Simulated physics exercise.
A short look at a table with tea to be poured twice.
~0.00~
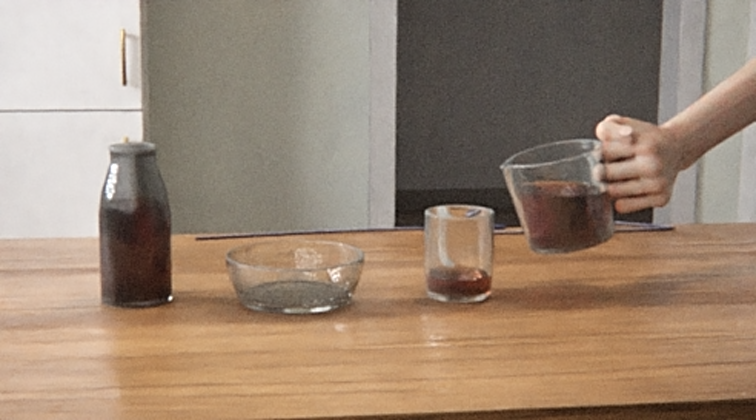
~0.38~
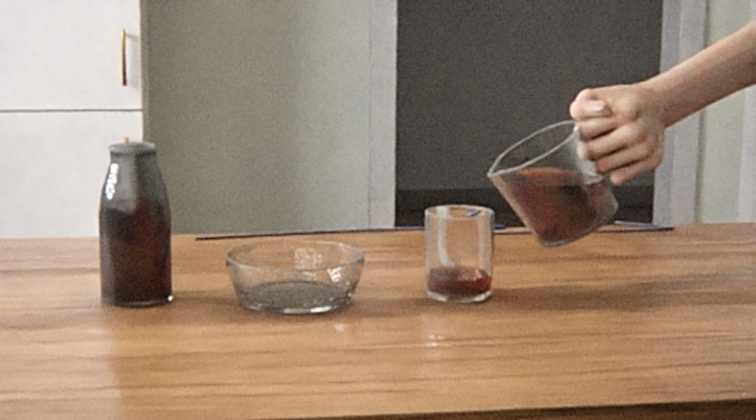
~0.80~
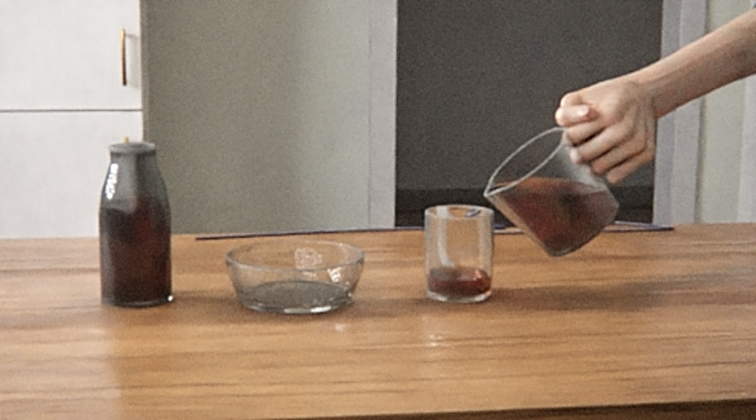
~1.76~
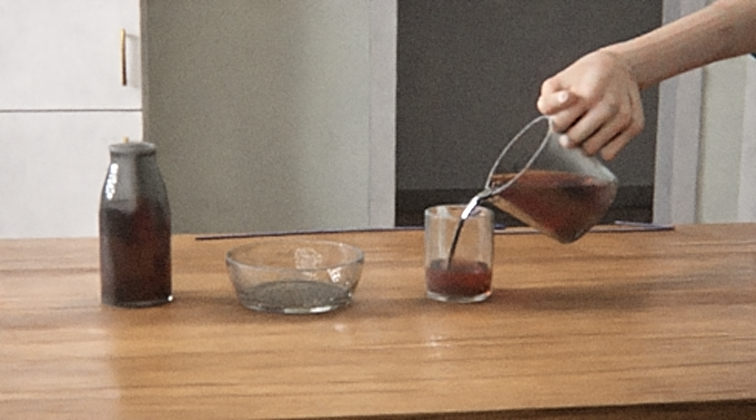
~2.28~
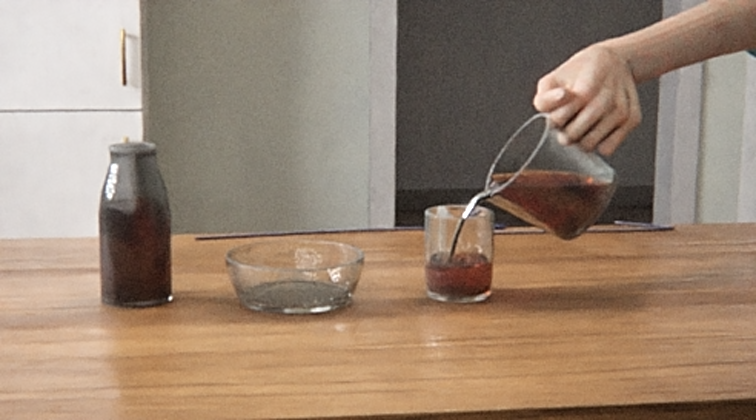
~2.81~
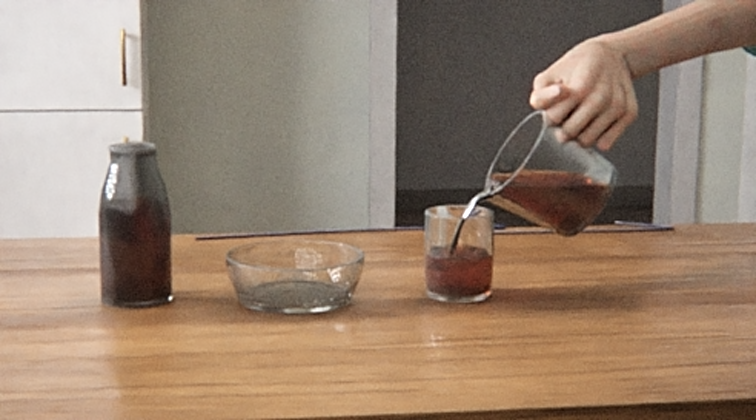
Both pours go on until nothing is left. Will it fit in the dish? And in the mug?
Left, the dish takes it all; right, the mug runs over.
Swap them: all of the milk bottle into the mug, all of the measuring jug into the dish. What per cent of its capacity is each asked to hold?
Roughly 140 per cent, then 60 per cent.
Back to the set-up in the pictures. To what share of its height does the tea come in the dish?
Roughly 70 per cent.
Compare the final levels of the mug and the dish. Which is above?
Higher in the right one.
After 5.4 s, the mug is nearly full.
After 9.0 s, the mug is full to the brim and has run over.
After 20.8 s, the dish is about two thirds full; the mug is full to the brim and has run over.
